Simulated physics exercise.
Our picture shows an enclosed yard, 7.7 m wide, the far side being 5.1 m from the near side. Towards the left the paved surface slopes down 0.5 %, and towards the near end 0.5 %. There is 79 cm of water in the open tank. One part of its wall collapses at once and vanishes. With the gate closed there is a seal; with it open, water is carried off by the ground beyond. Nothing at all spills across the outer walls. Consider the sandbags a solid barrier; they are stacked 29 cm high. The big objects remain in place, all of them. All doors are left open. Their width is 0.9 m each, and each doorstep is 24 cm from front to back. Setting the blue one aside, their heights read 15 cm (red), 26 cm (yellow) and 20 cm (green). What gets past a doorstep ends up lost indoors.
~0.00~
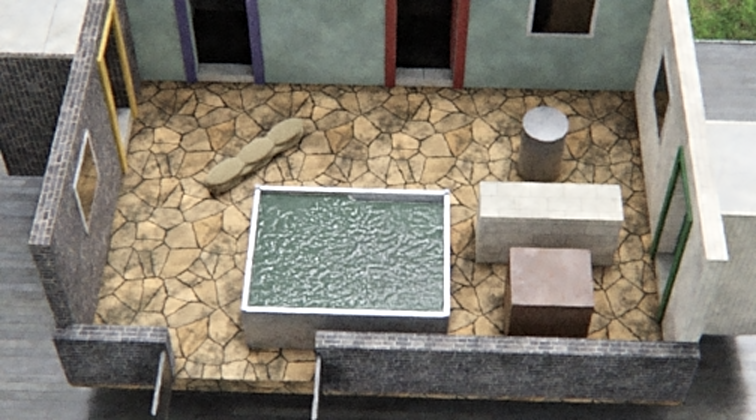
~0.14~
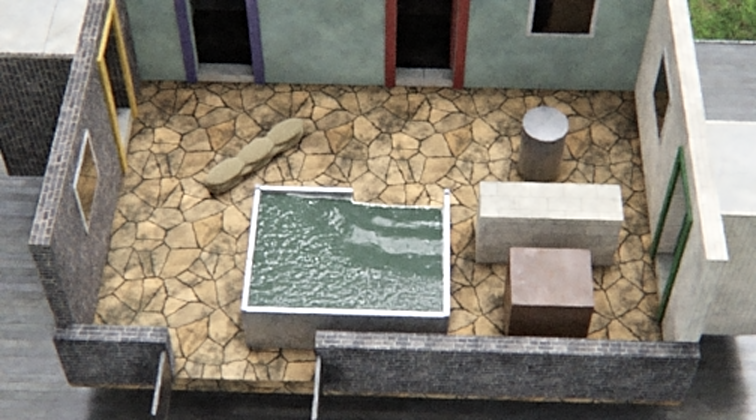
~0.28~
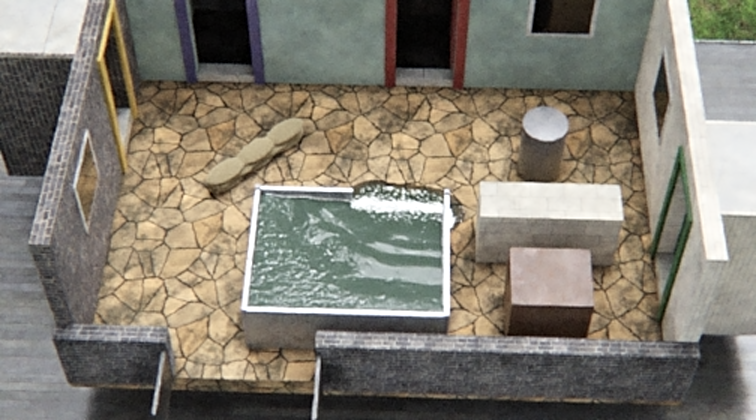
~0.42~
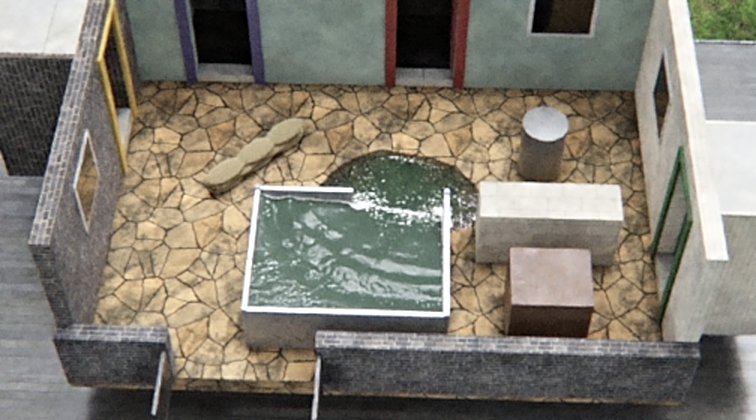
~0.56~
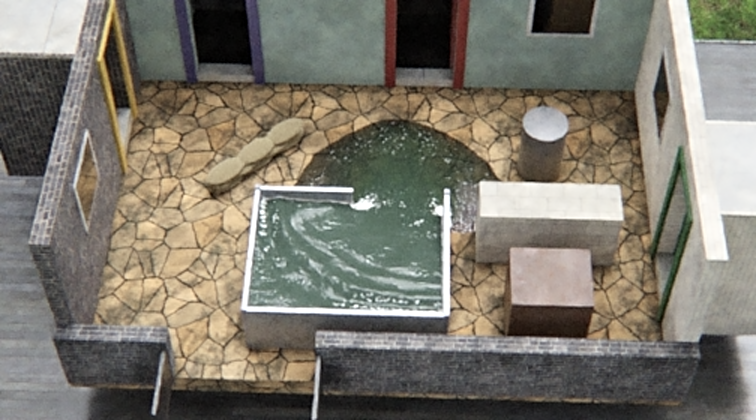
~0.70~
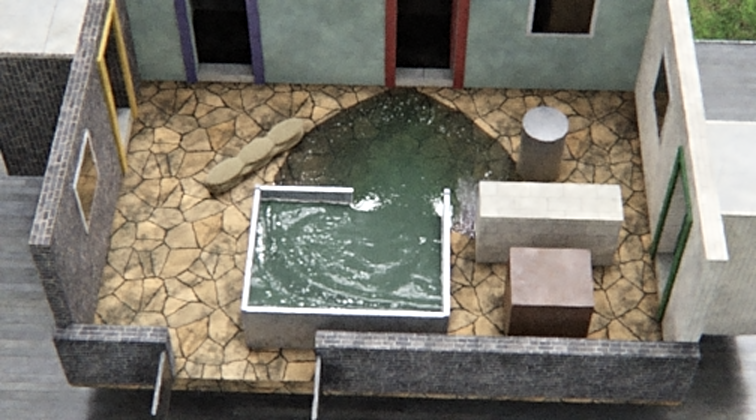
Green water in a raised open tank churned as part of its far wall disappeared, then poured through the gap and spread in a widening dark pool across the stone paving toward the back wall.
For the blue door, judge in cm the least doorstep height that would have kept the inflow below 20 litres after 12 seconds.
A doorstep of about 5 cm.
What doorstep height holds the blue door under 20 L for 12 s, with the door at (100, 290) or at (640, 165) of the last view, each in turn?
You'd want about 10.0 cm there first, then about 12.5 cm.
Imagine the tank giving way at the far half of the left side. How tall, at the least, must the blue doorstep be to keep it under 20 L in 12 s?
About 19 cm.
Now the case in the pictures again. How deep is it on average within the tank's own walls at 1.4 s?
Roughly 54 cm.
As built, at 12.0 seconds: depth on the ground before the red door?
Lab note: Depth approx. 6.0 cm.
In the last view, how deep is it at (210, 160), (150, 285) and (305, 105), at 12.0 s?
Roughly 5, 12 and 8 cm, in turn.
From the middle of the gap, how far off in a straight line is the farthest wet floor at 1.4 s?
Near 3.6 metres, give or take.
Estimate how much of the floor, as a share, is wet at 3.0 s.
About 55 per cent.
After 1.4 s water covers 30 % of the floor, deepest (46 cm) near (415, 227); it has not reached the blue door.
After 3.0 s water covers 55 % of the floor, deepest (34 cm) near (627, 93); 9 cm at the blue door, 0 litres in over its 15 cm doorstep.
After 12.0 s water covers 95 % of the floor, deepest (17 cm) near (113, 229); 5 cm at the blue door, 0 litres in over its 15 cm doorstep.
At the blue door as built, the water arrived by 1.6 s and peaked near 9 cm at 3.2 s.
Run again over the same 12 s with other heights there, 30 litres in over 4.5 cm, 12 litres over 6 cm. The limit of 20 litres is kept from about 5 cm up.
